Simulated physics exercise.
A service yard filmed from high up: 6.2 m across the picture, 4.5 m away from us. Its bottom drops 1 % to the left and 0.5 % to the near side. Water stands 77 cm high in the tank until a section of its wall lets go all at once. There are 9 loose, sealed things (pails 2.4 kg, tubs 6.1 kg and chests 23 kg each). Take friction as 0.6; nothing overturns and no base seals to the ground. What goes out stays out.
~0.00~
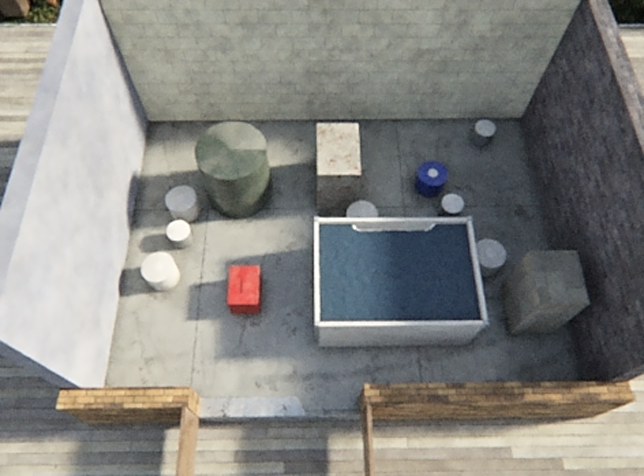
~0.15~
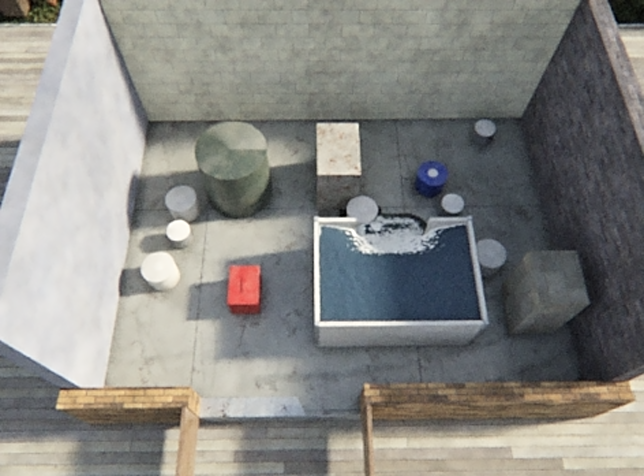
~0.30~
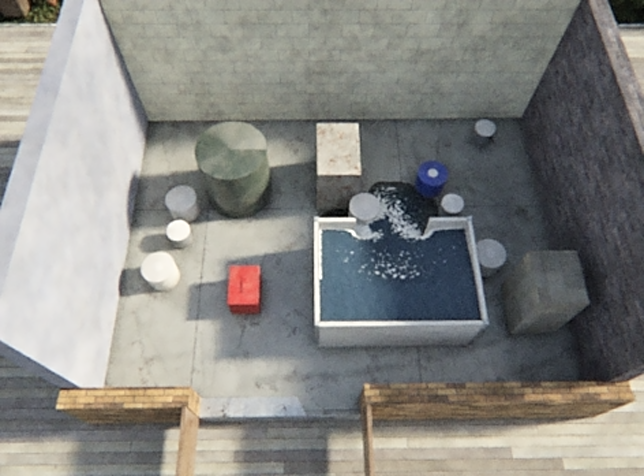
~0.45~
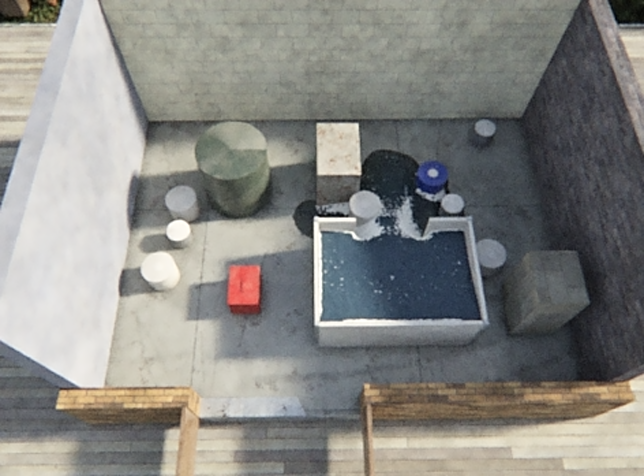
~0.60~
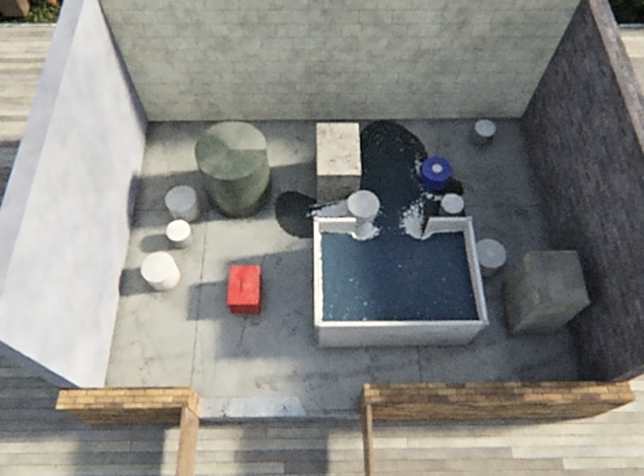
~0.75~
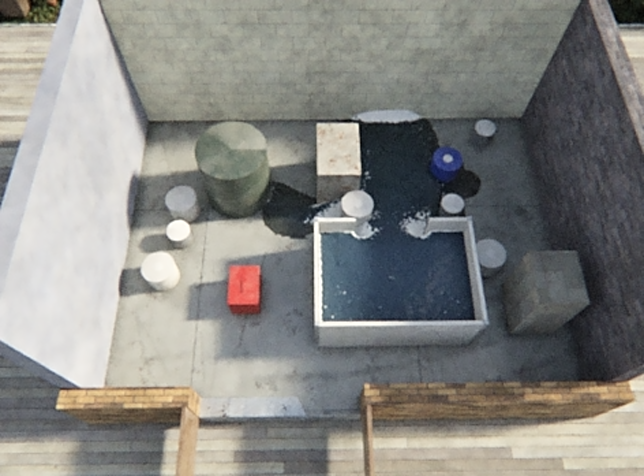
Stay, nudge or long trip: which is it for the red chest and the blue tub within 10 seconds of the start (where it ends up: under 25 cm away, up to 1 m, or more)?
The red chest stays put, the blue tub travels far.
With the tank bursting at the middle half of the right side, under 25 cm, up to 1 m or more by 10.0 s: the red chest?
In that case the red chest holds its place.
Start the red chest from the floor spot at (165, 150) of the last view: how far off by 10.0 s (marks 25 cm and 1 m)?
It ends far away.
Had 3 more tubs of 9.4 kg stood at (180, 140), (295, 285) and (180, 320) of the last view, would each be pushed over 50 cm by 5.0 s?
In that order: Past it, short of it, under.
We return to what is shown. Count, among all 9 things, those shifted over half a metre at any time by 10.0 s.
7 of them.
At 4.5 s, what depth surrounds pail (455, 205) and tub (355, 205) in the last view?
About 8 and 6 cm.
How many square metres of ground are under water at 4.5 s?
Some 24 m2.
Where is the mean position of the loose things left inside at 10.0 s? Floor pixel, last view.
Around (270, 258).
After 2.0 s the red chest is near (244, 285), 0.0 m from its start, aground; the blue tub is near (520, 133), 1.5 m from its start, afloat; 0 of 9 are out; 2 afloat.
After 4.5 s the red chest is near (244, 285), 0.0 m from its start, aground; the blue tub is near (502, 336), 2.6 m from its start, afloat; 0 of 9 are out; 8 afloat.
After 7.0 s the red chest is near (244, 285), 0.0 m from its start, aground; the blue tub is near (340, 364), 3.2 m from its start, afloat; 0 of 9 are out; 8 afloat.
After 10.0 s the red chest is near (244, 285), 0.0 m from its start, aground; the blue tub has gone out; 3 of 9 are out; 5 afloat.
